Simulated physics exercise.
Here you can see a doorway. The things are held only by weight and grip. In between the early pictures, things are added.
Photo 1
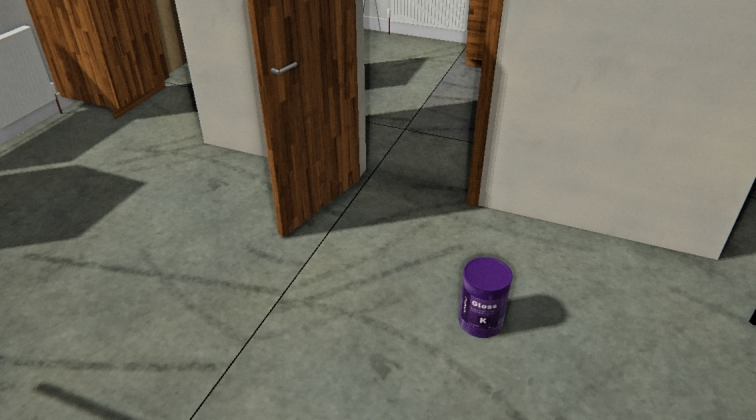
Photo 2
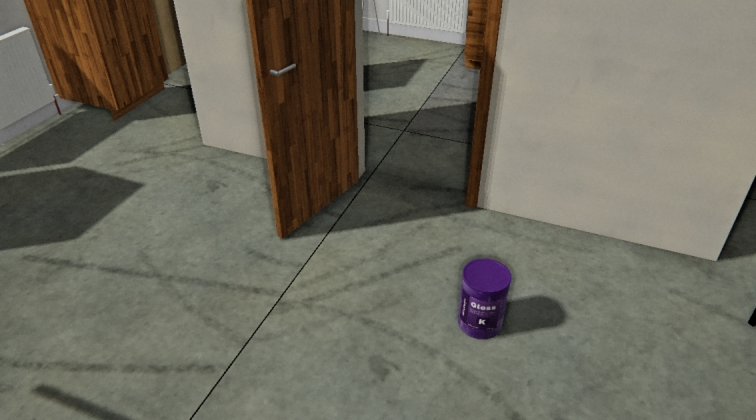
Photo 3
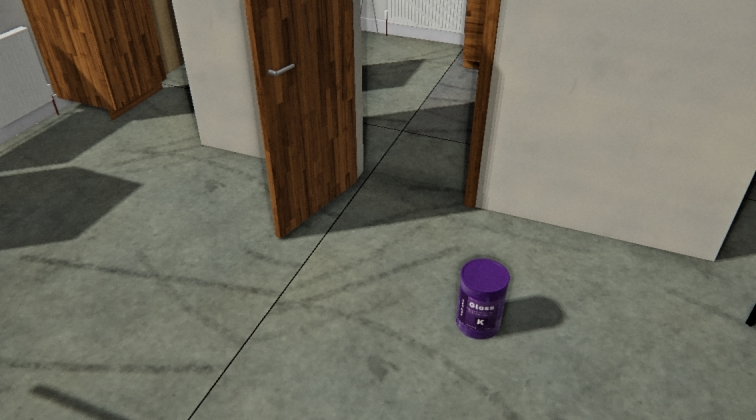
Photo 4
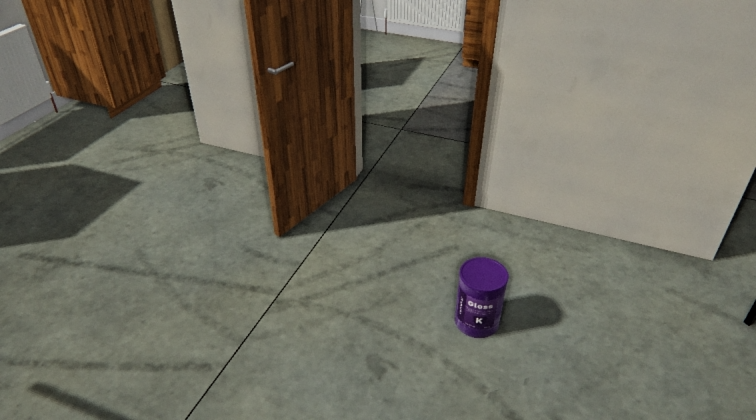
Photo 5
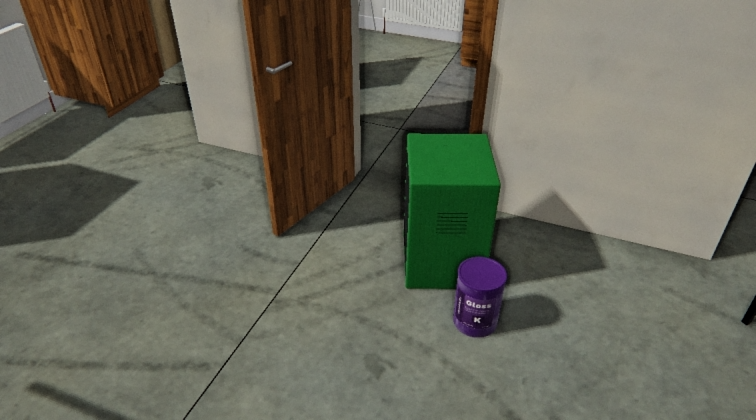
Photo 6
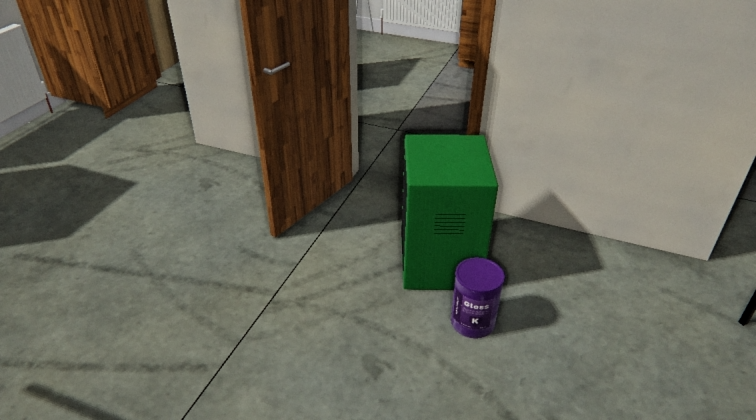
To begin with, a wooden door stands wide open and still at a doorway, with a purple pail on the gray floor to its right. Then a green metal appliance suddenly appears just behind the pail, in front of the doorway's right side, while the door and pail show almost no movement.
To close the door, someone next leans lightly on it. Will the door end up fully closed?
No: You can tell the door won't budge further before the frame.
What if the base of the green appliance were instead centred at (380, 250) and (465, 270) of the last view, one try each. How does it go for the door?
It gets caught first and ends up closed second.
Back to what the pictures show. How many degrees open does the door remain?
About 45°.
Then, 0.50 s later than the last frame, open by 94°.
Then, 0.90 s later than the last frame, open by 77°.
Then, 1.20 s later than the last frame, open by 63°.
Then, 1.50 s later than the last frame, open by 48°.
When it is over, open by 44°; both as before. End places, in pixels of the last picture, green appliance near (445, 213).
